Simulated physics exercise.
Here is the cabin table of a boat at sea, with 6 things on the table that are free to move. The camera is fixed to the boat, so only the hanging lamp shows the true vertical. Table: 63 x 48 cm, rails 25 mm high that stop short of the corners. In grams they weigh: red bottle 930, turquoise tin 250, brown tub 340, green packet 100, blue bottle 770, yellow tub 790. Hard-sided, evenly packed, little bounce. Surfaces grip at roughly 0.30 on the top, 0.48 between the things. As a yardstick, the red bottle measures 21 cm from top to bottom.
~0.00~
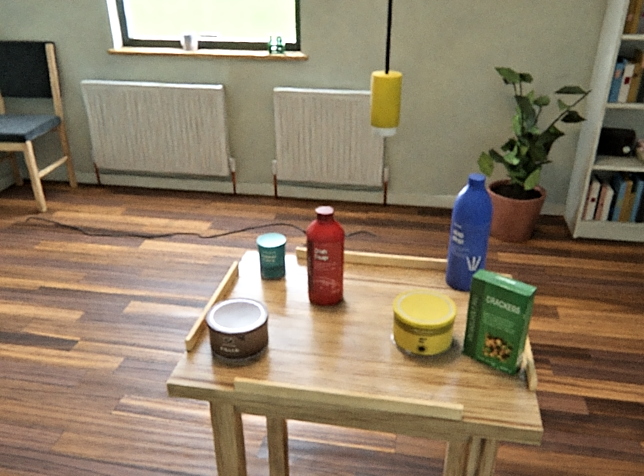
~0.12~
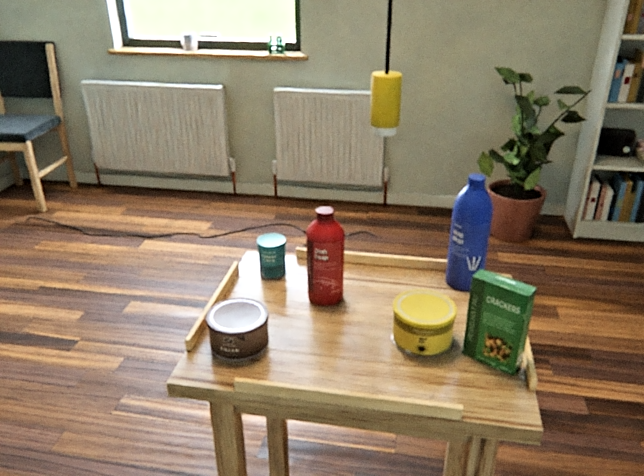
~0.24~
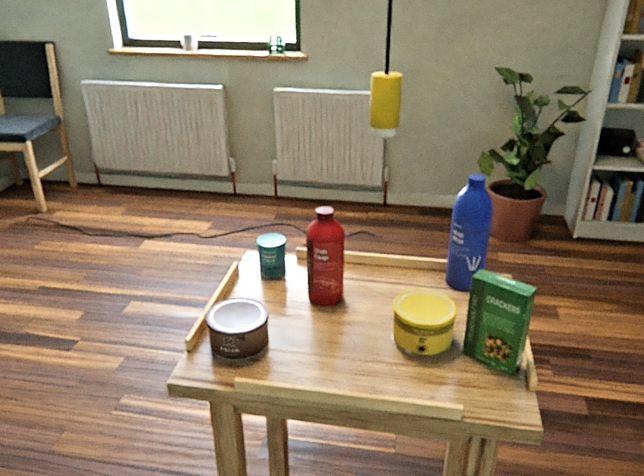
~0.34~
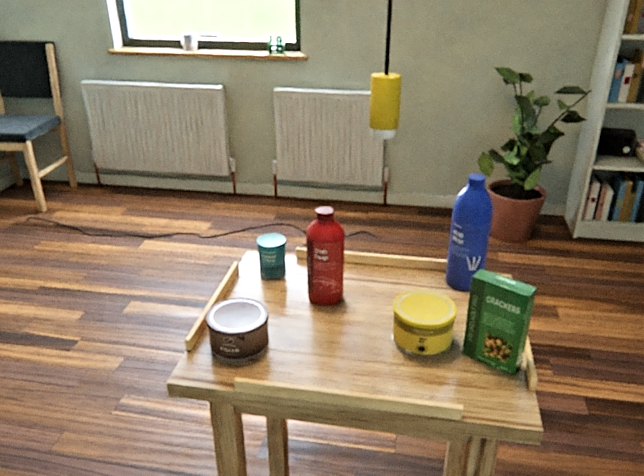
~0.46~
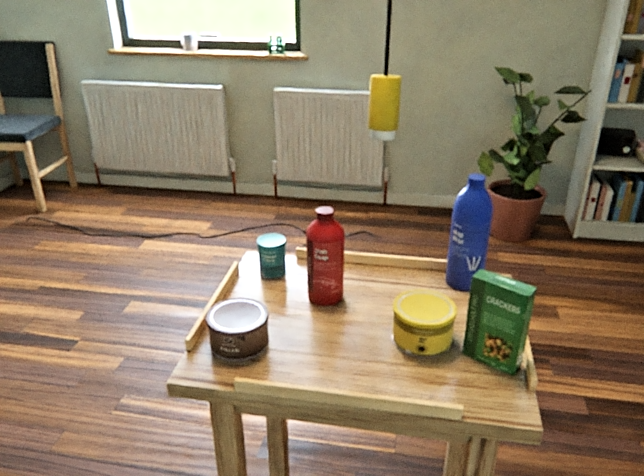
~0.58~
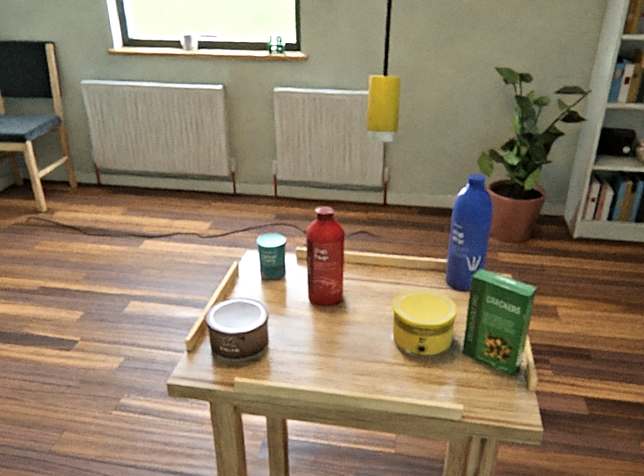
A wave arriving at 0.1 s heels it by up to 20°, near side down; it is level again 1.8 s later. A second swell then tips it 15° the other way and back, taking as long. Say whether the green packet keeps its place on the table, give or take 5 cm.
The green packet leaves its spot.
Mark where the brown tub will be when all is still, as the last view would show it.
Near (226, 353).
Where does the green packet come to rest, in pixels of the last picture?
Near (478, 377).
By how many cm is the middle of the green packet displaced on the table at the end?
About 11 cm.
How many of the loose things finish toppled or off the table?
In all, 1.
After 1.08 s, floor tilted 20°, near side down; green packet tipped 50° from how it sat near (479, 351); blue bottle slid 2 cm; red bottle slid 2 cm.
After 1.18 s, floor tilted 18°, near side down; green packet on its side near (467, 383); blue bottle slid 3 cm; red bottle slid 3 cm.
After 1.28 s, floor tilted 16°, near side down; green packet on its side near (465, 390); blue bottle slid 5 cm; red bottle slid 5 cm.
After 1.98 s, boat level; green packet on its side near (466, 392); blue bottle slid 8 cm; red bottle slid 8 cm.
At rest (4.2 s), tipped over on the table, green packet; not toppled but over 5 cm from the start, red bottle, turquoise tin, brown tub, blue bottle and yellow tub. In the last view, green packet near (478, 377).
